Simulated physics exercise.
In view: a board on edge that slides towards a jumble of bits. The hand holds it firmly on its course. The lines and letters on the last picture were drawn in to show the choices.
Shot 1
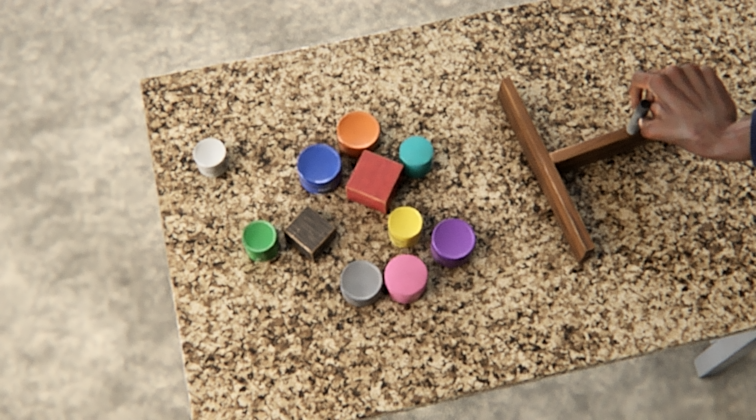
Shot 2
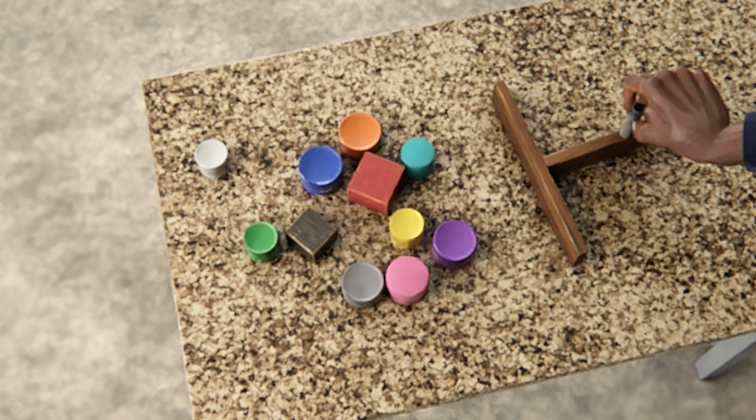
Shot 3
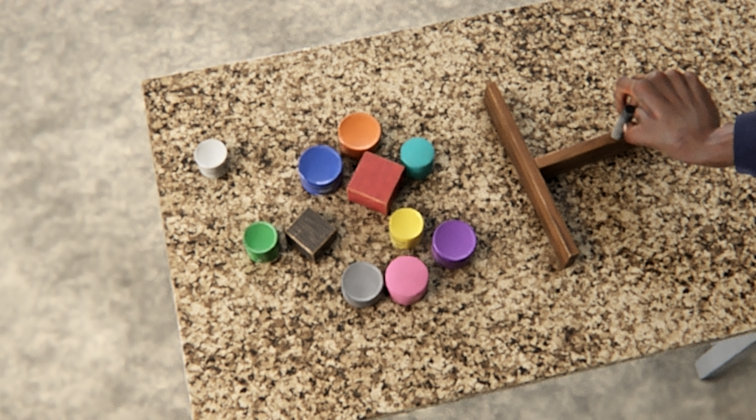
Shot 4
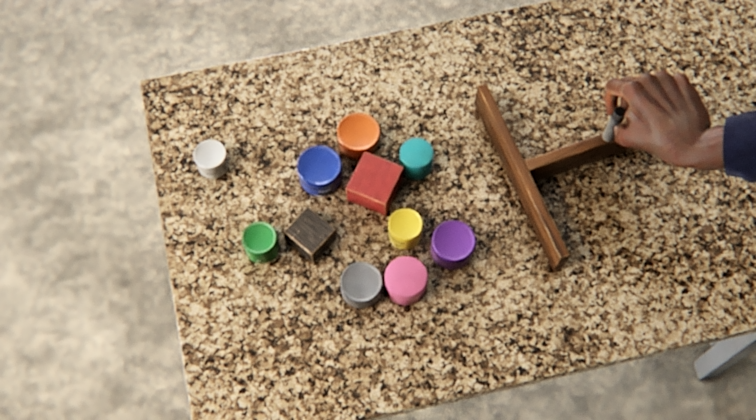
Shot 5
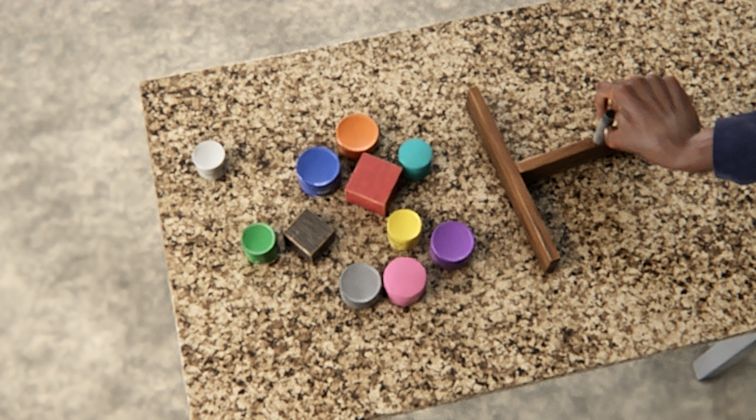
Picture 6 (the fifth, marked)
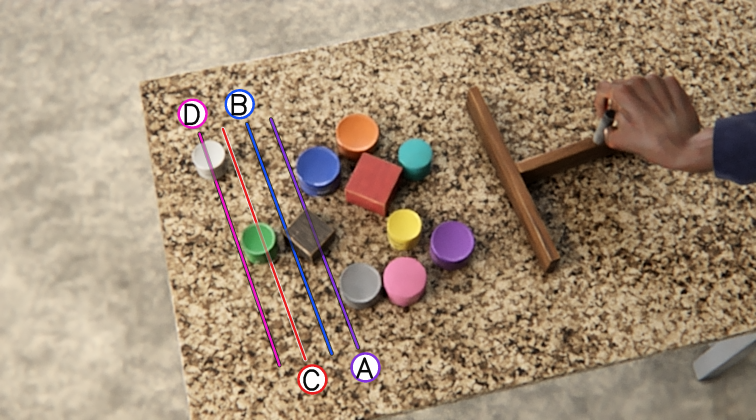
A hand slides a wooden board slightly left across a speckled tabletop towards colourful pots and blocks.
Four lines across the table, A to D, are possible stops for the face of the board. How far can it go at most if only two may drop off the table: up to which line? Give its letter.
Up to line D.
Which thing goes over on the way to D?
The green jar.
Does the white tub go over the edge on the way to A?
No.
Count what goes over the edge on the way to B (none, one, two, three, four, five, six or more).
In all, none.
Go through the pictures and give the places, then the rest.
The first picture shows pink pot (406, 279); red block (375, 182); yellow jar (405, 228).
The second picture shows board (540, 163); blue jar (321, 171).
The third picture shows board (531, 165); black block (312, 235).
The fourth picture shows board (522, 167); turquoise tin (417, 159).
The fifth picture shows board (513, 170); purple jar (451, 246); green jar (260, 243); pink pot (404, 282).
On the marked copy, A at (312, 228); B at (287, 233); C at (262, 238); D at (237, 244).
Taking D. A third of the way, board (416, 190); pink pot (393, 297); grey jar (351, 292).
Two thirds of the way, board (317, 211); green jar (221, 253); pink pot (347, 335).
When it is over, board (237, 228); green jar over the edge; white tub (150, 165); one fallen.
As for the rest, A is within the limit but short; B is within the limit but short; C is within the limit but short.
